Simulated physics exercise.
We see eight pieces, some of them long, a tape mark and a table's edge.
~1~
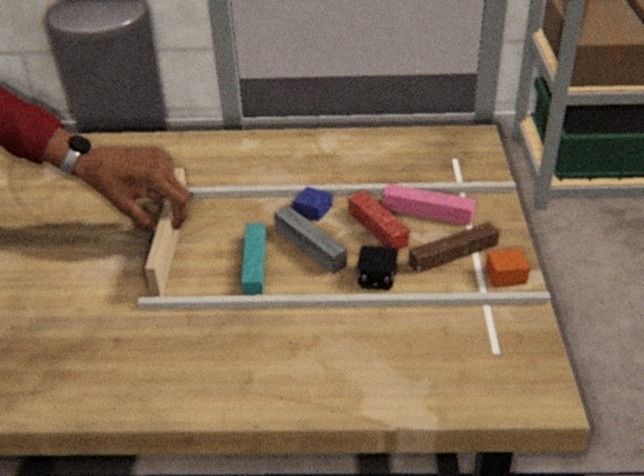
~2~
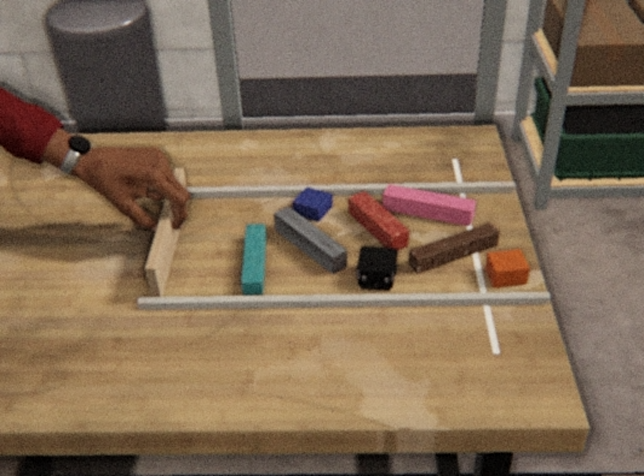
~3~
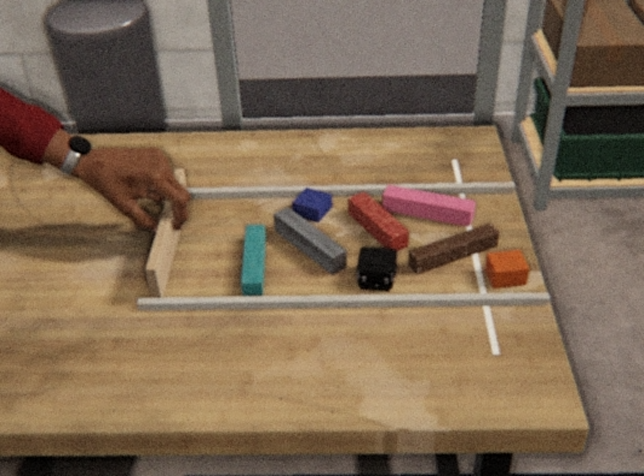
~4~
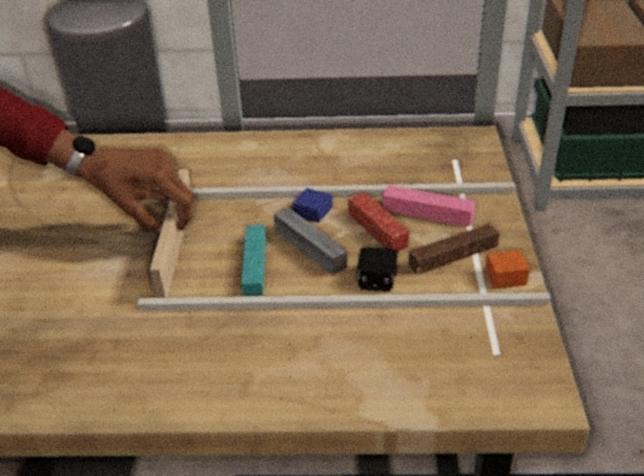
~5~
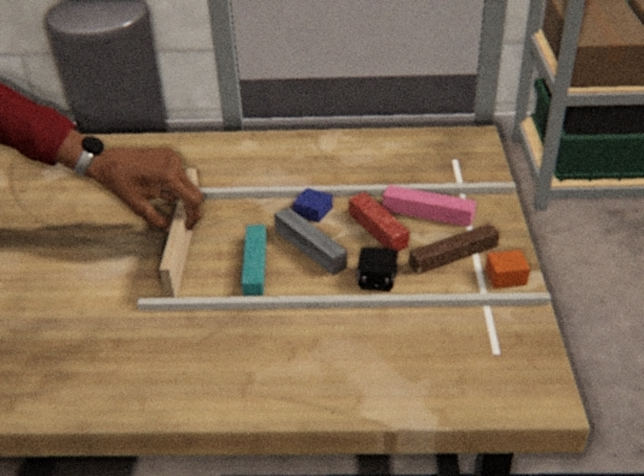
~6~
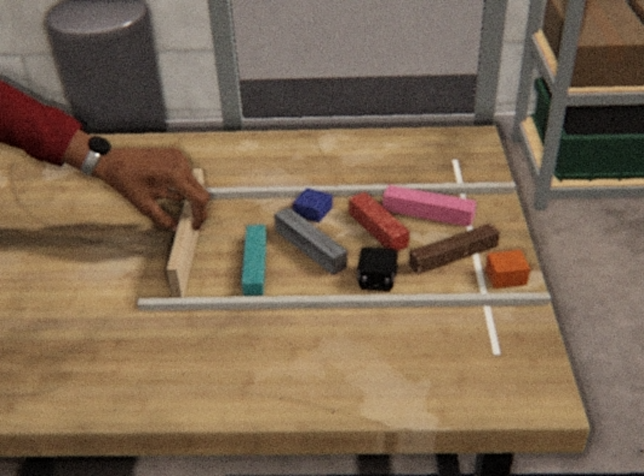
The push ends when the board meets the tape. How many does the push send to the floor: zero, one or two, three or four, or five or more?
Outcome: The number that fall off is three or four.
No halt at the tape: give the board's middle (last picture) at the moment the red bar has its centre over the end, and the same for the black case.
Near (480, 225) and (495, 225).
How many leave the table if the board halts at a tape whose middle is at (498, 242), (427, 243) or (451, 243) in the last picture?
Down on the floor: 5, 0 and 1.
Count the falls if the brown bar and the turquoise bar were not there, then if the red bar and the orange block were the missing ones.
It would be 2 and 2.
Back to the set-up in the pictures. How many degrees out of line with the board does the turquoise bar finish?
Roughly 0° out of line.
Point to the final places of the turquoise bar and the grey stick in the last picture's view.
The turquoise bar at (487, 256), the grey stick at (501, 231).
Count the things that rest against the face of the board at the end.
It touches 2.
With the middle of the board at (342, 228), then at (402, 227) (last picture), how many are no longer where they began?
6 and 7.
Early on, none off yet; orange block at rest near (507, 269); brown bar at rest near (455, 248); pink bar at rest near (429, 206).
A while later, none off yet; orange block at rest near (507, 269); brown bar travelled a little near (478, 244); pink bar travelled a little near (479, 206).
Finally, the number that fall off is three or four; lost, pink bar, brown bar and orange block.
